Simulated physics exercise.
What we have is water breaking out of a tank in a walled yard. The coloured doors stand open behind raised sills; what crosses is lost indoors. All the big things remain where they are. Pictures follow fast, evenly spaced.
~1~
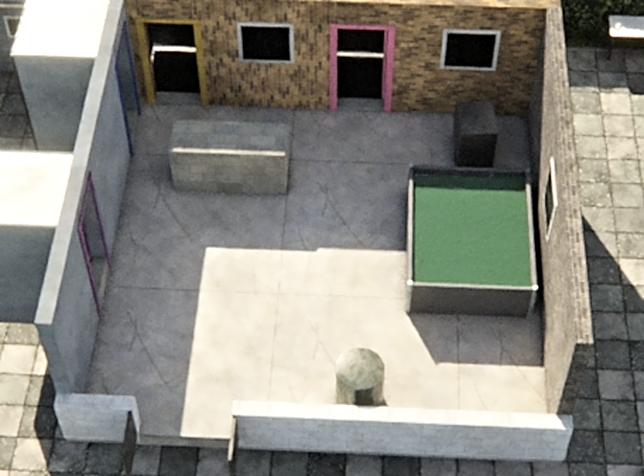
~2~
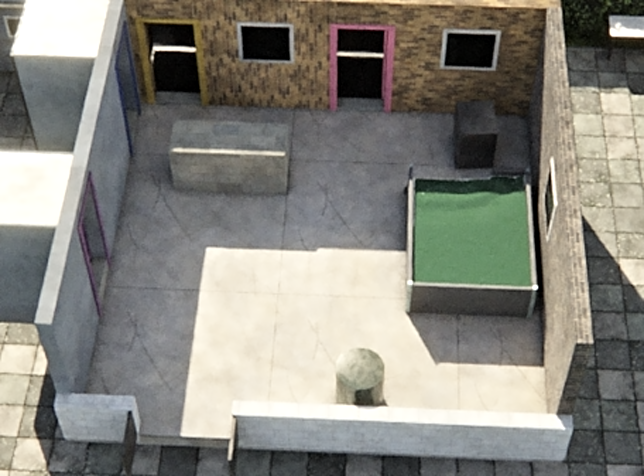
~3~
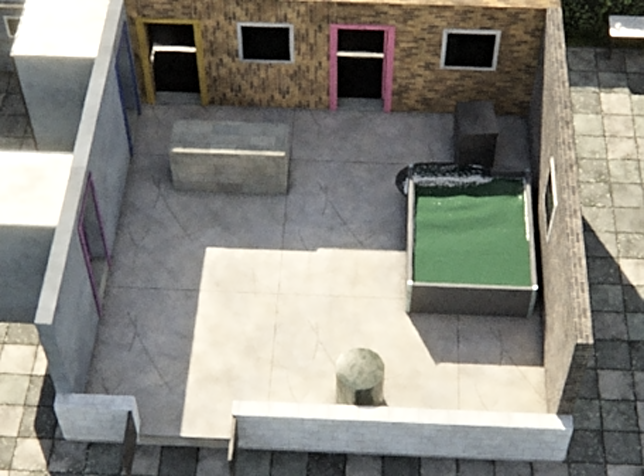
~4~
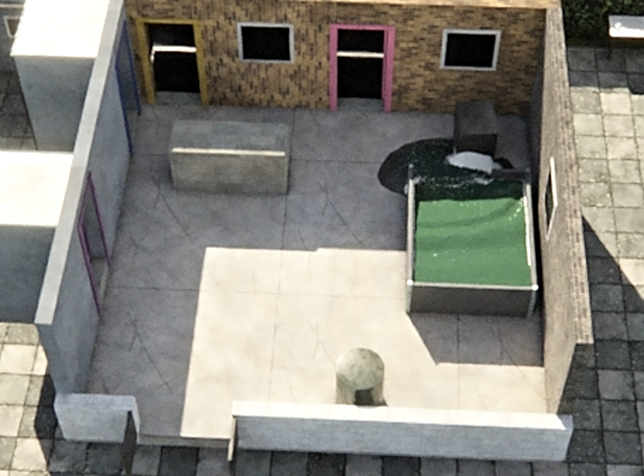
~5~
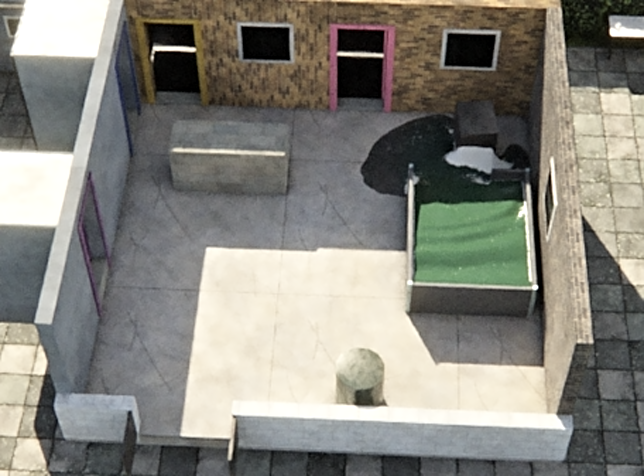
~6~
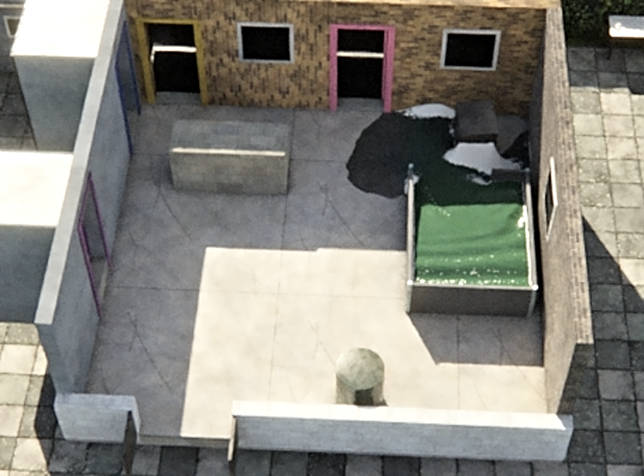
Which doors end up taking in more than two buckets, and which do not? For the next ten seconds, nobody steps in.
Pink door: Above two buckets, blue door: Above two buckets, yellow door: Above two buckets, purple door: Two buckets at most.
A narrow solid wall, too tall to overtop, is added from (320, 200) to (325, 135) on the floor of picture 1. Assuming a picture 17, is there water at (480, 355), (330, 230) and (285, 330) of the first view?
Point by point: First not reached, second not reached, third not reached.
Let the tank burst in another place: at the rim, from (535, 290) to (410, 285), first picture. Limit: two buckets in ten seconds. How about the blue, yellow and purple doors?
Here's how it goes: The blue door fails to reach the limit, the yellow door surpasses the limit, and the purple door fails to reach the limit.
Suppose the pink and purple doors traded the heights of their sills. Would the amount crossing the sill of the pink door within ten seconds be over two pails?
Note: Pink remains short of it.
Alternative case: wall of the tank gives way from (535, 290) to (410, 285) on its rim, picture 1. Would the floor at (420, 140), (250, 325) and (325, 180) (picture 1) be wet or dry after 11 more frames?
Going in your order, I'd say still bare, then still bare, then still bare.
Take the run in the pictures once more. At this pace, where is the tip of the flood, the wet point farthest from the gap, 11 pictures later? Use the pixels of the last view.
Pixel estimate: (188, 111).
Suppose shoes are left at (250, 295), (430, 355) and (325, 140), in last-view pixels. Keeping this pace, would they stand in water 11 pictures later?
In that order: Not flooded, dry, wet.
A moment on, water covers 15 % of the floor; the pink door under two buckets in, the blue door not reached, the yellow door not reached, the purple door not reached.
Next, water covers 20 % of the floor; the pink door over two buckets in, the blue door not reached, the yellow door not reached, the purple door not reached.
Then, water covers 35 % of the floor; the pink door far over two buckets in, the blue door under two buckets in, the yellow door wet at the sill, nothing in, the purple door not reached.
Later, water covers 60 % of the floor; the pink door far over two buckets in, the blue door over two buckets in, the yellow door far over two buckets in, the purple door wet at the sill, nothing in.
In the end, water covers 90 % of the floor; the pink door far over two buckets in, the blue door over two buckets in, the yellow door far over two buckets in, the purple door wet at the sill, nothing in.
